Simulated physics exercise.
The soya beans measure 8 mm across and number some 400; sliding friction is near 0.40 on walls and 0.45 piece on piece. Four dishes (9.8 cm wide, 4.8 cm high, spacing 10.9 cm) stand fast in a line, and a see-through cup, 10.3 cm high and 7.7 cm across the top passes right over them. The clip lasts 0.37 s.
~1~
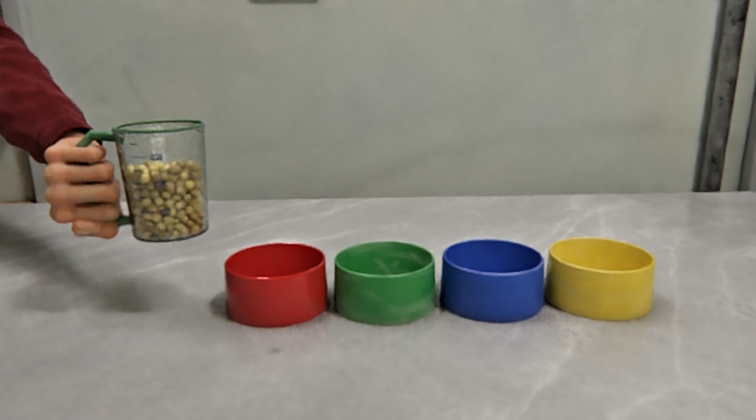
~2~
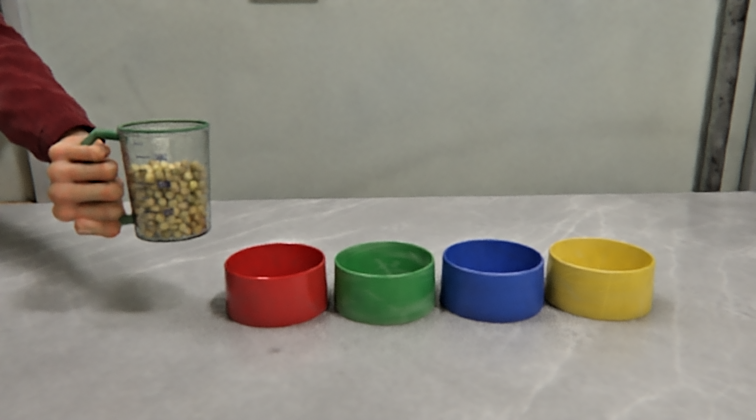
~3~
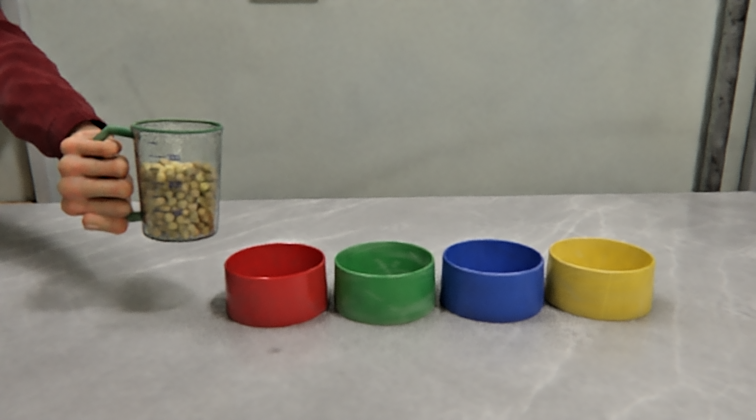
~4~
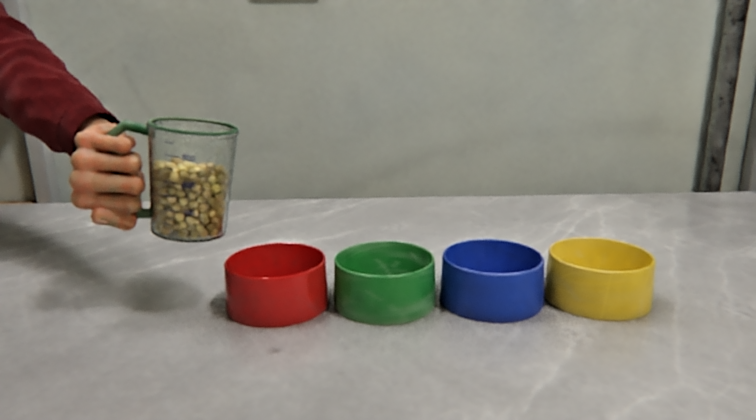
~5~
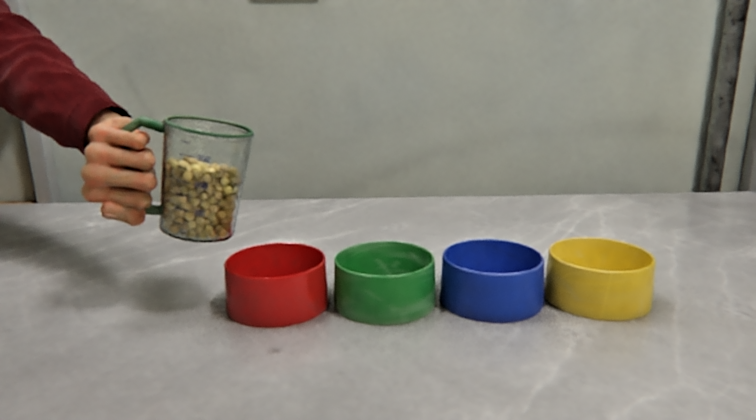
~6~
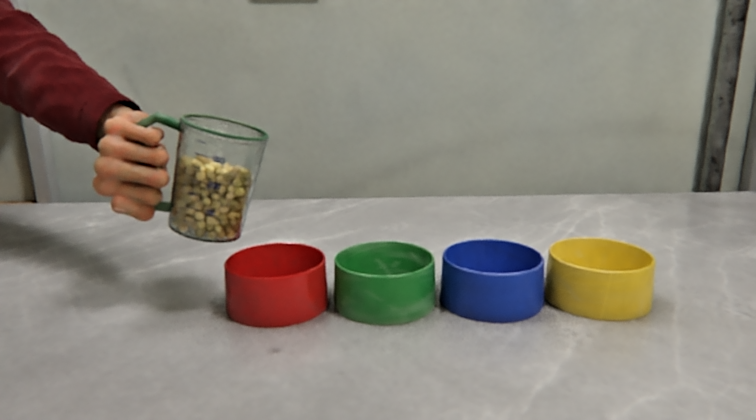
A hand in a dark red sleeve, reaching in from the left, holds a clear cup with a green handle and rim, partly filled with pale beans. Red, green, blue and yellow dishes stand in a row on a grey marbled table before a plain pale wall, seen from the front and slightly above. The hand slowly moves the cup a short way right, tilting it slightly rightward, while the dishes and camera stay still.
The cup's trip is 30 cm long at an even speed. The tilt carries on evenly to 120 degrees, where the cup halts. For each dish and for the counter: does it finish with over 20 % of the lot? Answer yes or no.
Red no, blue yes, green no, yellow yes, counter yes.
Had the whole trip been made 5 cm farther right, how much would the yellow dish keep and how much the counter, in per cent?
Then: Yellow 100; counter 0.
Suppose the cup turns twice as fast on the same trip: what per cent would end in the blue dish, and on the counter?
Blue 40, counter 20.
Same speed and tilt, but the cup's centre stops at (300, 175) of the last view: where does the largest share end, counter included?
Most goes to: Green.
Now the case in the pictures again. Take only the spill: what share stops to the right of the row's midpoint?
Roughly 100 per cent.
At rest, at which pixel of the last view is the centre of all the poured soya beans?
Near (529, 291).
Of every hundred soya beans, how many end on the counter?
About 25 per cent.
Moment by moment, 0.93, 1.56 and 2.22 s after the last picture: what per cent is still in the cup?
In turn: 100, 100, 0.
Then, 0.93 s after the last picture, tilt 64 degrees; cup holds 100 %.
Then, 1.56 s after the last picture, tilt 97 degrees; cup holds 100 %.
Then, 2.22 s after the last picture, tilt 120 degrees; cup holds 0 %, blue 45 %, yellow 25 %.
In the end, red 0 %, blue 45 %, green 0 %, yellow 25 %, counter 25 %.
